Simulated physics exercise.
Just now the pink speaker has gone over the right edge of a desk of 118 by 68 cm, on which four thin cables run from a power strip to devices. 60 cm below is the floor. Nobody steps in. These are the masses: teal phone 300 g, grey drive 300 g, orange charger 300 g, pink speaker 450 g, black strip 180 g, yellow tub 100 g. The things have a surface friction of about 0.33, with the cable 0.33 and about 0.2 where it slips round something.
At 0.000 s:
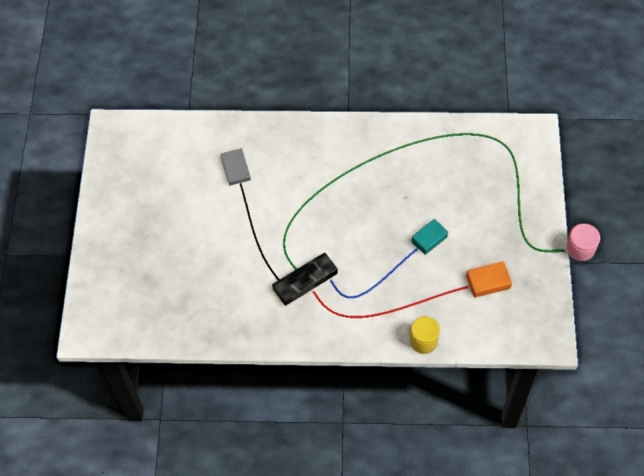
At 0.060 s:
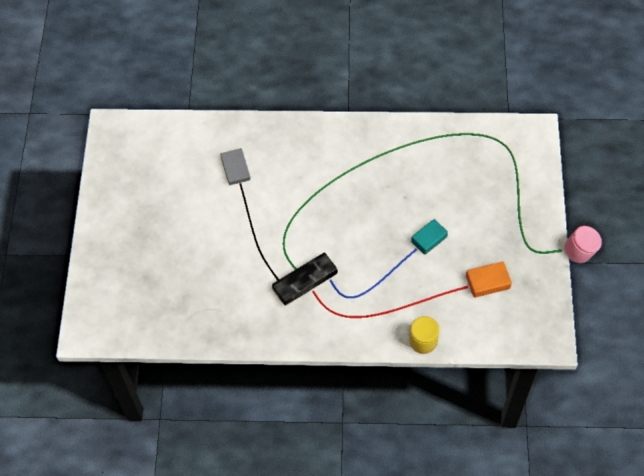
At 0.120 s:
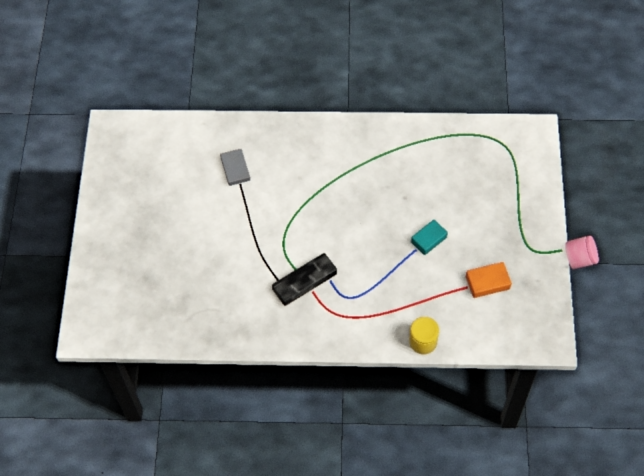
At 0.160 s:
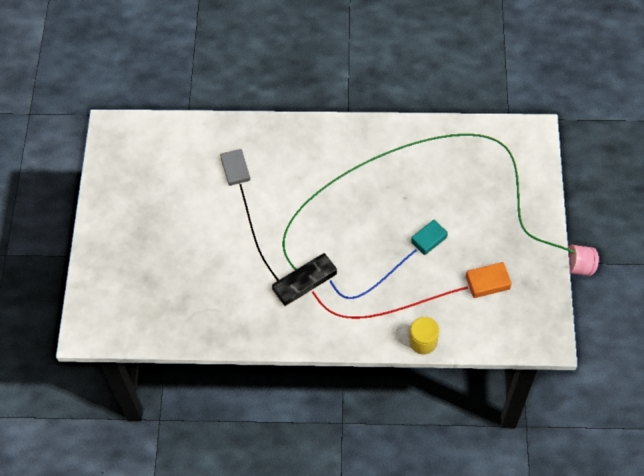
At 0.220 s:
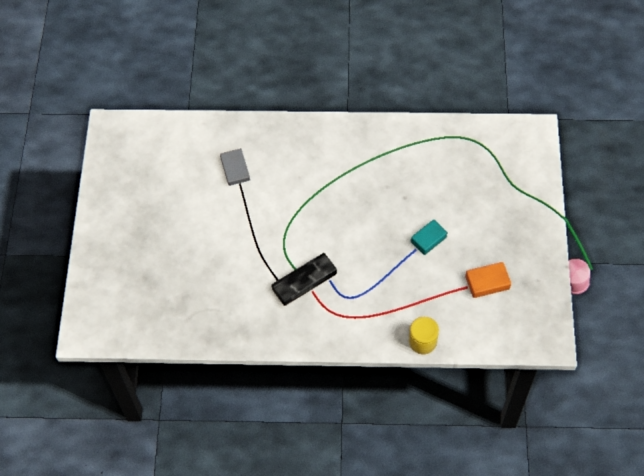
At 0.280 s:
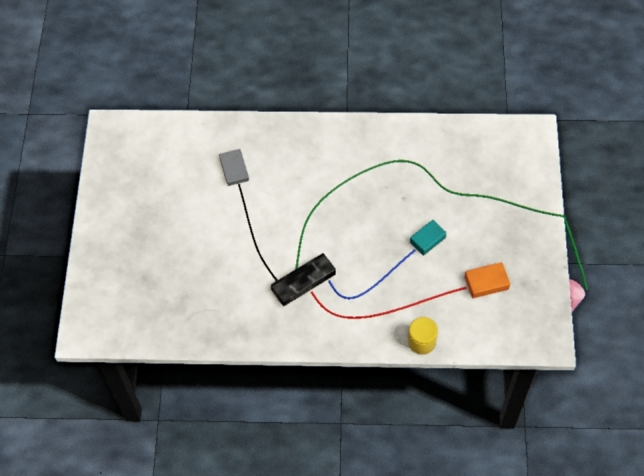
The footage shows a pink cylinder tipping over the right edge of a pale tabletop and dropping beside it, drawing its slack green cable across the surface toward that edge, while the dark power strip and other objects stay in place.
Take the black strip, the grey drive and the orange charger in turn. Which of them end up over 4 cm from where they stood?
In turn: Black strip - ends up further away; grey drive - stays within range; orange charger - stays within range.
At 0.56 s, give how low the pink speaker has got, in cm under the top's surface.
Measured: Near 55 cm.
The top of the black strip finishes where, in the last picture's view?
(333, 266).
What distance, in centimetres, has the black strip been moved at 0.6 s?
Shift: Approx. 6 cm.
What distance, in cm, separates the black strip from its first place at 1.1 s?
8 cm, roughly.
At 0.6 s, the strip's end of the green cable at (339, 264); black strip 6 cm off its start, teal phone 2 cm off its start, pink speaker over the edge.
At 0.8 s, the strip's end of the green cable at (344, 263); black strip 8 cm off its start, teal phone 2 cm off its start, pink speaker over the edge.
At 1.1 s, the strip's end of the green cable at (344, 263); black strip 8 cm off its start at (333, 266), teal phone 2 cm off its start at (433, 243), pink speaker over the edge.
At 1.4 s, the strip's end of the green cable at (344, 263); black strip 8 cm off its start, teal phone 2 cm off its start, pink speaker over the edge.
At 2.6 s, the strip's end of the green cable at (344, 263); black strip 8 cm off its start at (333, 266), grey drive 0 cm off its start at (234, 165), orange charger 0 cm off its start at (488, 277), teal phone 2 cm off its start at (433, 243).
